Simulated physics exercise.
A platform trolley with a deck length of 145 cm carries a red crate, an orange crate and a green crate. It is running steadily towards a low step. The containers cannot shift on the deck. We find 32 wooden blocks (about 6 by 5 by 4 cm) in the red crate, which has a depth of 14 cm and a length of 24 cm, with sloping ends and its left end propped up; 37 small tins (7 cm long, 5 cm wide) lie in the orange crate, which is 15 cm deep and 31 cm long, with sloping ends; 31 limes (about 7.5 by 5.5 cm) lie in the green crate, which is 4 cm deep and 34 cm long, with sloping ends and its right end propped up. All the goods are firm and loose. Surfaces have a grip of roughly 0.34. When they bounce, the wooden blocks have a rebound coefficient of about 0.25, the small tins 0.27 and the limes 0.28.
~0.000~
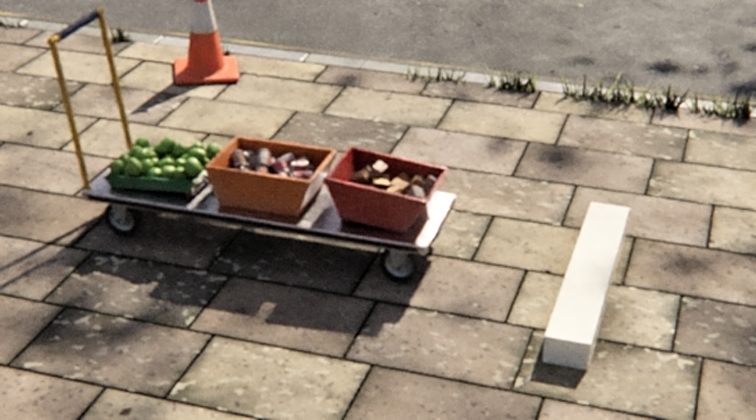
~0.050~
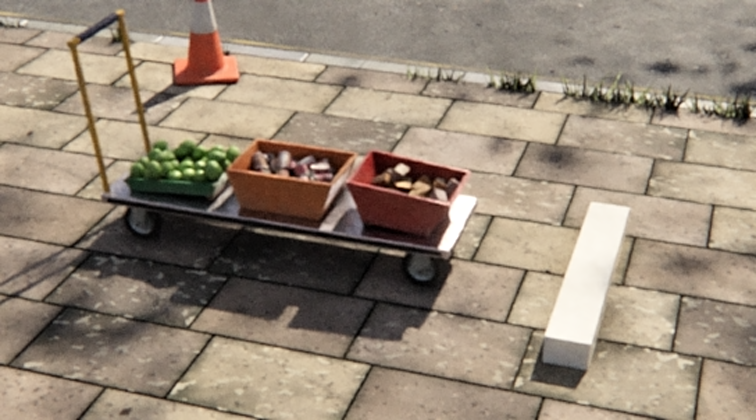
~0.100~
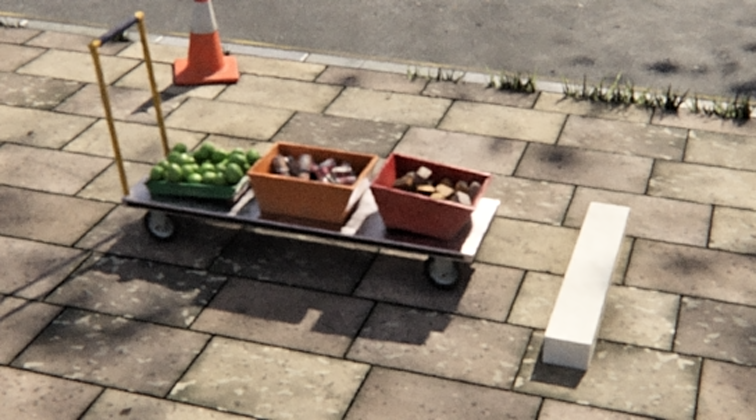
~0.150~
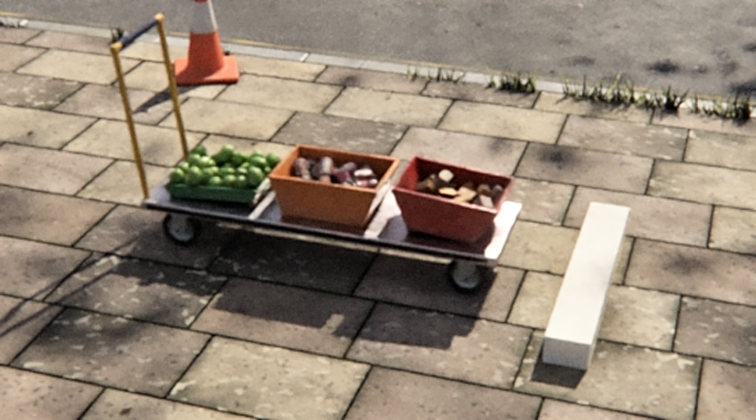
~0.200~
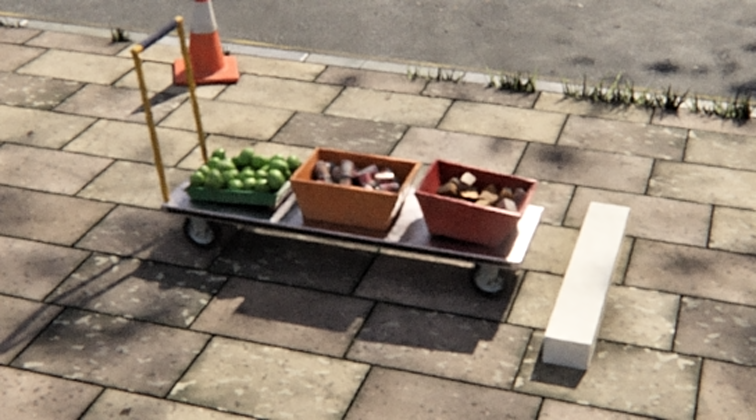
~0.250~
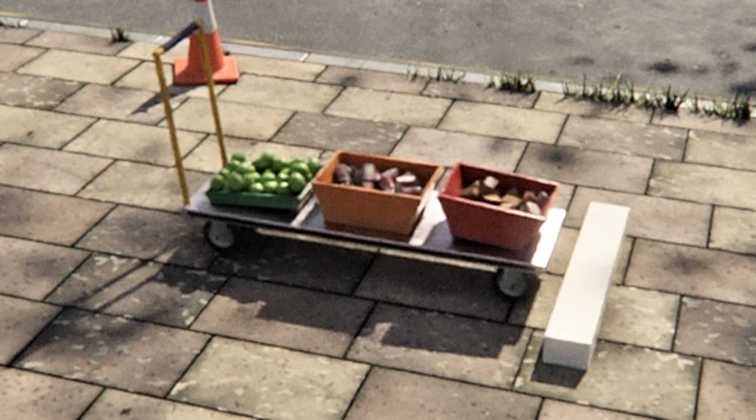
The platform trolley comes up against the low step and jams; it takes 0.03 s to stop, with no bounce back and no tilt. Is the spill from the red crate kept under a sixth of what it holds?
Yes, under a sixth spills.
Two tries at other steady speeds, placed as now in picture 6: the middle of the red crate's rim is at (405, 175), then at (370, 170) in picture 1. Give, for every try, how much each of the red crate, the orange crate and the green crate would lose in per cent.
Losses in order of the tries would be red crate 0 and 10 %, orange crate 0 and 10 %, green crate 20 and 30 %.
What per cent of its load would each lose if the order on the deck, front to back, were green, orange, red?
Red crate 0 %, orange crate 0 %, green crate 30 %.
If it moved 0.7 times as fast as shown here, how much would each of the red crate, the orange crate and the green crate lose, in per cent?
Then the red crate sheds 0 per cent, the orange crate 0 per cent, and the green crate 20 per cent.
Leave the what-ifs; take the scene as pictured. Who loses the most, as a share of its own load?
Answer: The green crate.
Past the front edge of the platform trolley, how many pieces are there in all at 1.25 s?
Approx. 0 pieces ahead of the front edge.
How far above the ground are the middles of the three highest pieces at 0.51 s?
Height, averaged: Around 38 cm.
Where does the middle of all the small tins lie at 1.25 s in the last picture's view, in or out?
In the last view they're centred near (415, 201).
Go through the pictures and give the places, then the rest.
In the first picture (places track the rim corner closest to us here), red crate (426, 201); green crate (194, 181); 55 cm to go; all still inside.
Red crate (449, 205); green crate (214, 184); 46 cm to go, in the second picture.
Red crate (473, 208); green crate (235, 187); 37 cm to go, in the third picture.
Red crate (496, 212); green crate (256, 191); 28 cm to go, in the fourth picture.
Red crate (520, 215); green crate (277, 194); 19 cm to go, in the fifth picture.
Red crate (544, 219); green crate (298, 197); 10 cm to go; all still inside, in the sixth picture.
After 0.29 s, impact.
After 0.39 s, the red crate has all 32, the orange crate has all 37 and the green crate is down by 3 of 31.
After 0.51 s, the red crate has all 32, the orange crate has all 37 and the green crate is down by 6 of 31.
After 0.74 s, the red crate has all 32, the orange crate has all 37 and the green crate is down by 8 of 31.
Final count (at 1.25 s), the red crate has all 32, the orange crate has all 37 and the green crate is down by 8 of 31. Asked share, 0 of 32, 0 per cent.
